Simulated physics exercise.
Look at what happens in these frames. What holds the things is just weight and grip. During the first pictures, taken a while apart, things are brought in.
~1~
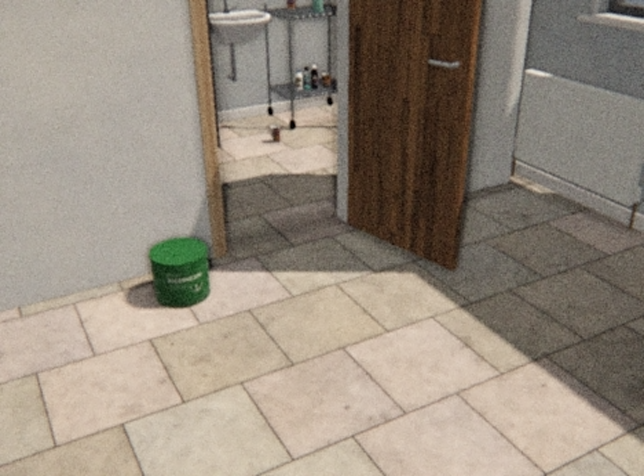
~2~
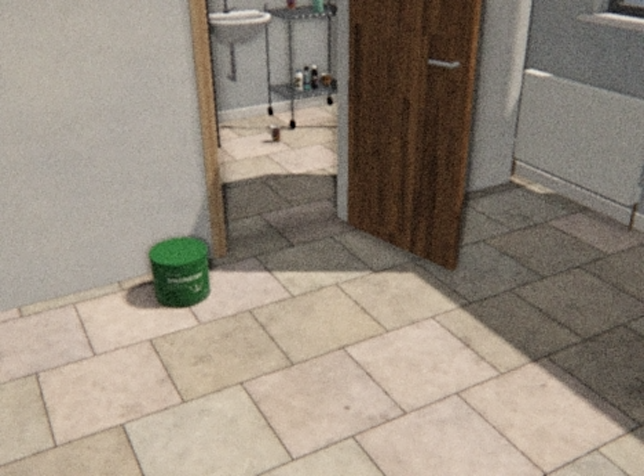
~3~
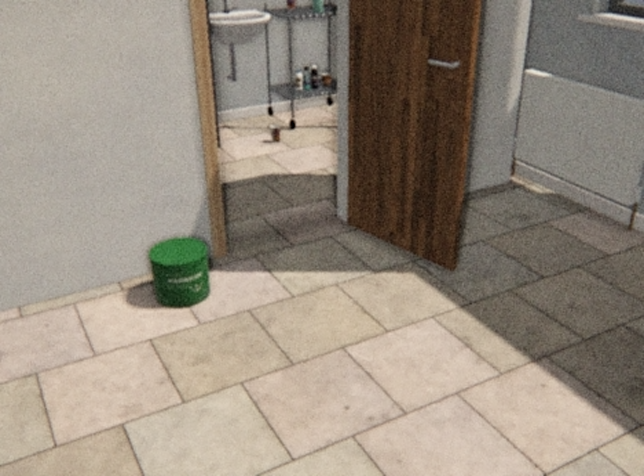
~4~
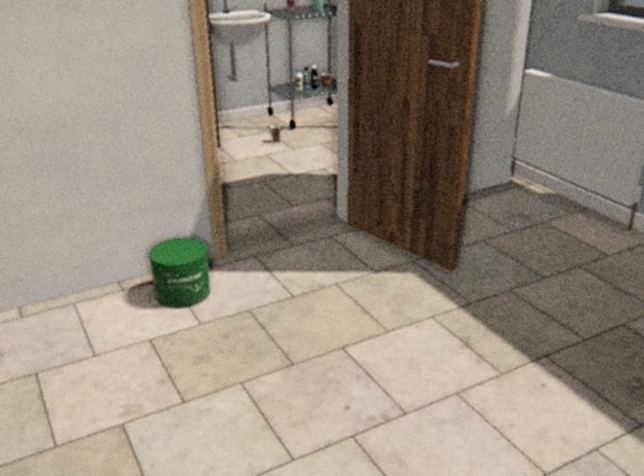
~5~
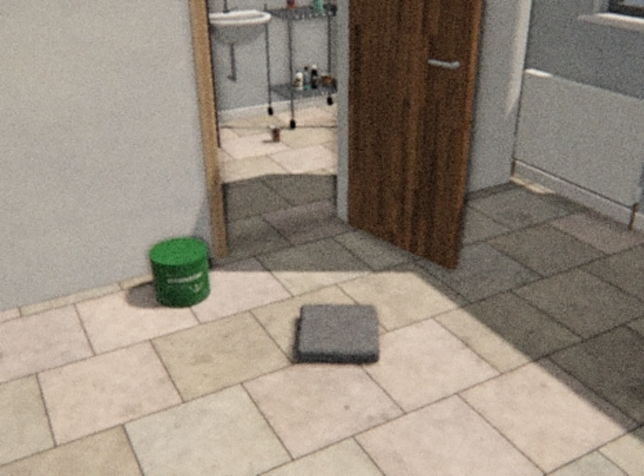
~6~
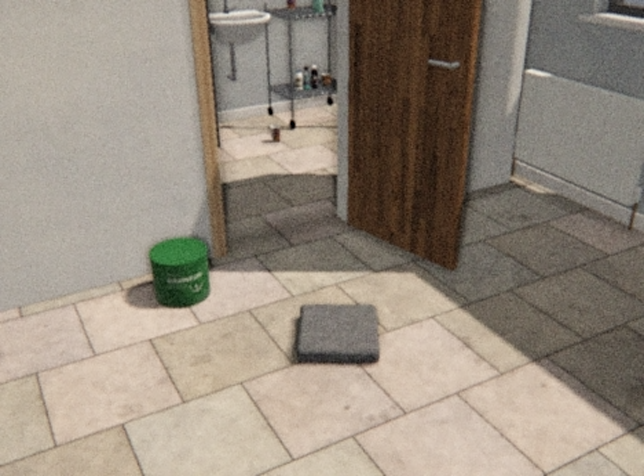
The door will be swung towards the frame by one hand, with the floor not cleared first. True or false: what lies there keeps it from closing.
False.
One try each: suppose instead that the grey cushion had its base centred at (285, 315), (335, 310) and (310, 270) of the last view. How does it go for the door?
Swings all the way; Swings all the way; Held up partway.
Then, 0.70 s later than the last frame, open by 88°.
Then, 1.30 s later than the last frame, open by 60°.
Then, 1.80 s later than the last frame, open by 35°.
Then, 2.30 s later than the last frame, open by 9°.
When it is over, open by 0°; both as before. End places, in pixels of the last picture, grey cushion near (338, 332).
